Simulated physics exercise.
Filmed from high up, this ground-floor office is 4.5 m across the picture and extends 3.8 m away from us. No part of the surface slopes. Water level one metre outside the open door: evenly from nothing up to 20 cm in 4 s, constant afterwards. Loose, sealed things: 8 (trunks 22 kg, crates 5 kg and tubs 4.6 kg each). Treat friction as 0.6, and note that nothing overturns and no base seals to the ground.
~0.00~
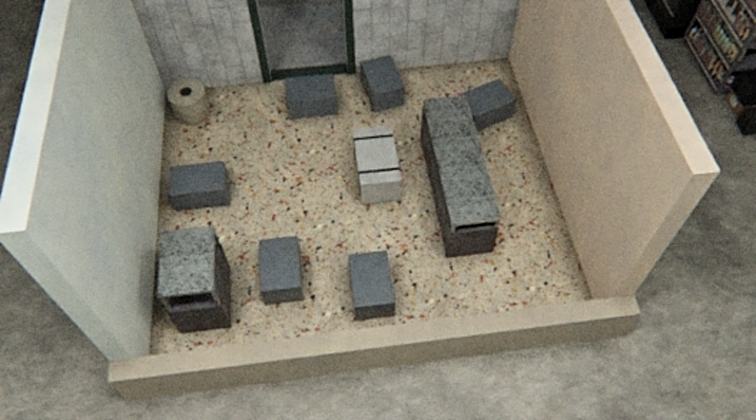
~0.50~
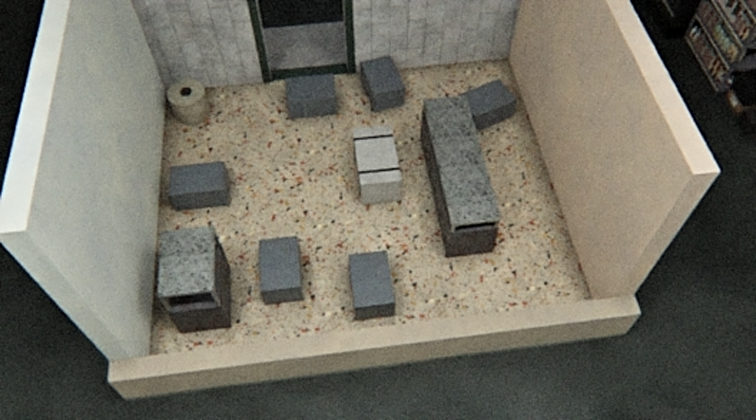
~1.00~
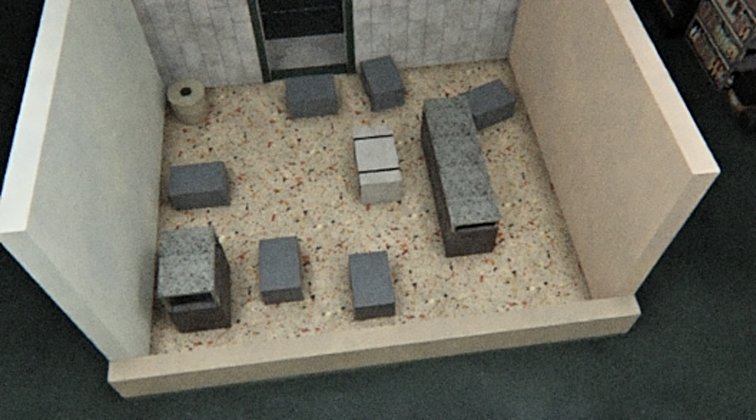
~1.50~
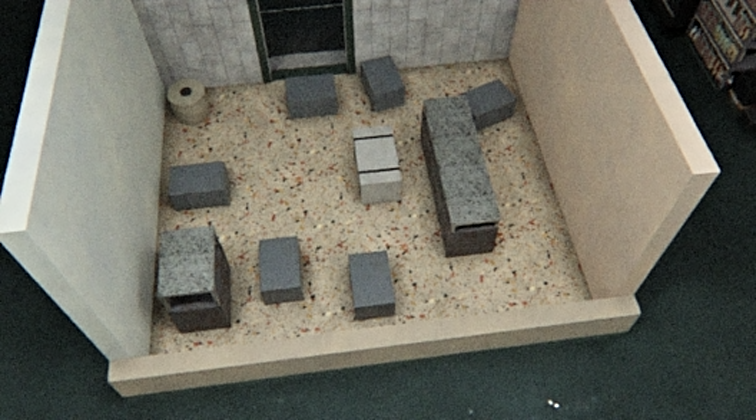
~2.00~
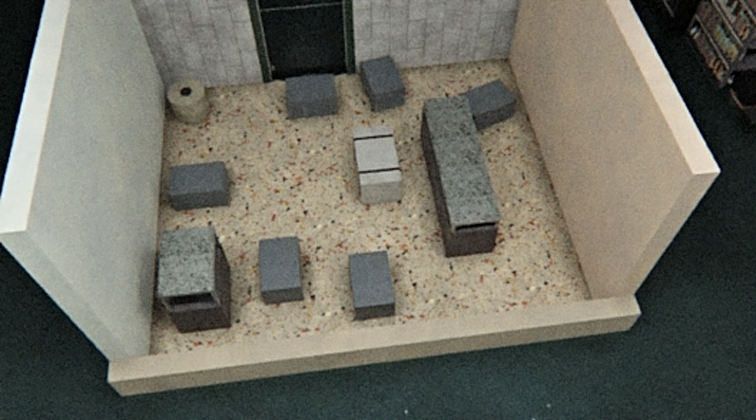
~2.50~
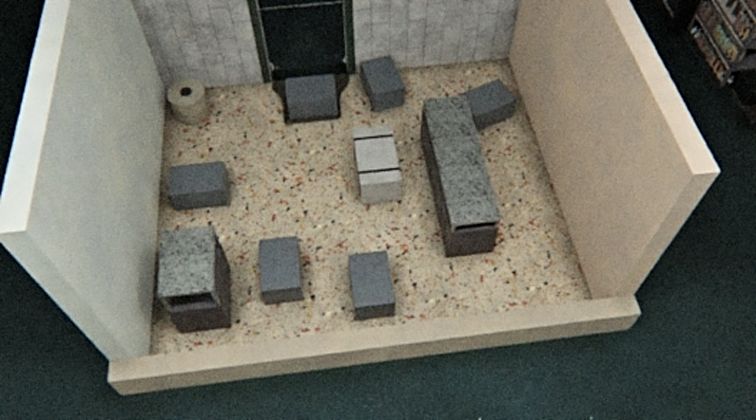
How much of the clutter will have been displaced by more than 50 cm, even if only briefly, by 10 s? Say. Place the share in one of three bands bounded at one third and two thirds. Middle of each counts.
It will be a medium share, a third through two thirds.
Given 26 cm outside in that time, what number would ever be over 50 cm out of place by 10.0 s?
You'd get 5 in that case.
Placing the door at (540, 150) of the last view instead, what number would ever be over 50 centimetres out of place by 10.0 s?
Then 6.
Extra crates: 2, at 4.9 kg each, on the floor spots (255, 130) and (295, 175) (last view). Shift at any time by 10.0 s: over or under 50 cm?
The first: Farther. The second: Farther.
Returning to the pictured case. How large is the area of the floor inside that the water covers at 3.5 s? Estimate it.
Somewhere about 2.5 m2, give or take.
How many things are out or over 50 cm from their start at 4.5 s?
It comes to 1.
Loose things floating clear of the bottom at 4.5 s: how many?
The count is 0.
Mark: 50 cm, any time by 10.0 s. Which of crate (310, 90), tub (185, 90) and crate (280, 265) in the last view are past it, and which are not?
Order as asked - a bigger shift, a smaller shift, a bigger shift.
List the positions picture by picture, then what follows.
The first picture shows a crate at (311, 87), on the bottom; a trunk at (376, 154) rests on the ground; 0.0 m2 under water; 0 of 8 have shifted.
The second picture shows a crate at (311, 87), on the bottom; a trunk at (376, 154), on the bottom; 0.0 m2 under water; 0 of 8 have shifted.
The third picture shows a crate at (311, 87), on the bottom; a trunk at (376, 154), on the bottom; 0.0 m2 under water; 0 of 8 have shifted.
The fourth picture shows a crate at (311, 87) rests on the ground; a trunk at (376, 154), on the bottom; water covers 0.0 m2; 0 of 8 have shifted.
The fifth picture shows a crate at (311, 87), on the bottom; a trunk at (376, 154), on the bottom; water covers 0.0 m2; 0 of 8 have shifted.
The sixth picture shows a crate at (311, 88), on the bottom; a trunk at (376, 154), on the bottom; 0.3 m2 under water; 0 of 8 have shifted.
After 3.5 s 0 of 8 are over 50 cm from their spots; 0 afloat.
After 4.5 s 1 of 8 are over 50 cm from their spots; 0 afloat.
After 7.0 s 3 of 8 are over 50 cm from their spots; 4 afloat.
After 10.0 s 3 of 8 are over 50 cm from their spots, and 4 have been at some point; 8 afloat.
